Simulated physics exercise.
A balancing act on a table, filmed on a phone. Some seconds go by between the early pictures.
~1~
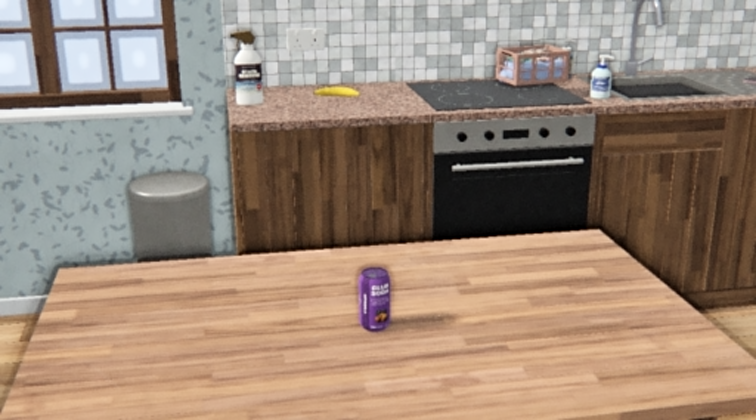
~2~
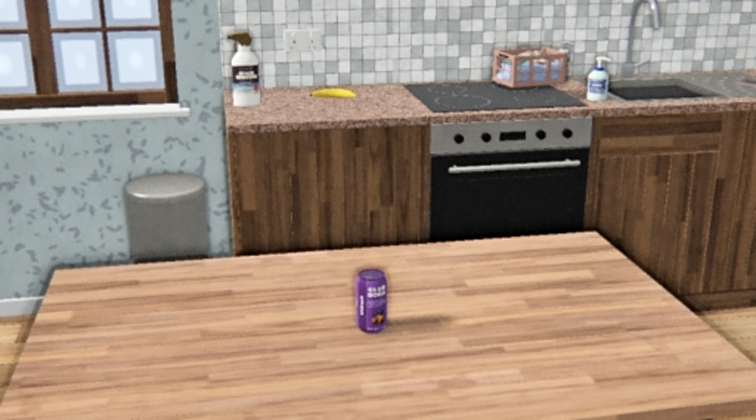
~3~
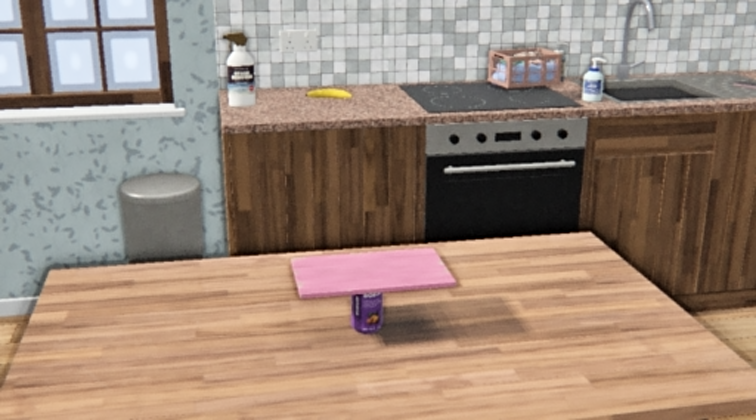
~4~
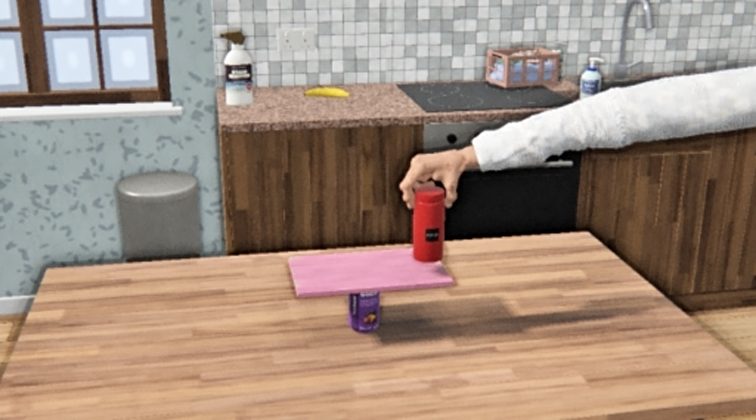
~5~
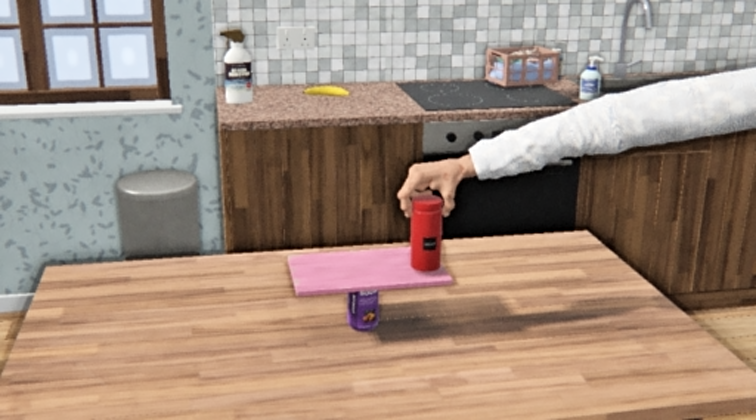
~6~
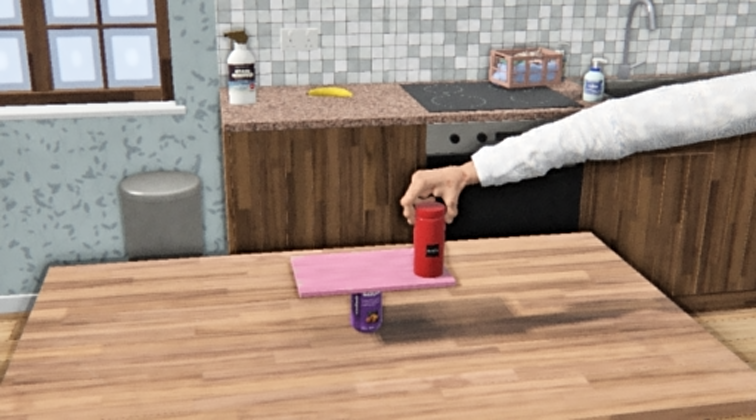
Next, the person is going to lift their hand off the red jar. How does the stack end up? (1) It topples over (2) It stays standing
Answer: 1.
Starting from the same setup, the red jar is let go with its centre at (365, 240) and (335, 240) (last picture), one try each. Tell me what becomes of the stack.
Try one: The stack remains standing; try two: The stack remains standing.
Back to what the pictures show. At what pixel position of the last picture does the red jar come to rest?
I'd say around (531, 327) in the last view.
Then, 0.40 s later than the last frame, red jar now fallen; pink board tilted by 51°.
Then, 0.50 s later than the last frame, pink board tilted by 55°.
Then, 0.70 s later than the last frame, pink board now fallen; purple can moved a little.
Then, 0.90 s later than the last frame, purple can moved a little.
When it is over, fallen, pink board and red jar; purple can as before. End places, in pixels of the last picture, red jar near (531, 326). The stack gives way.
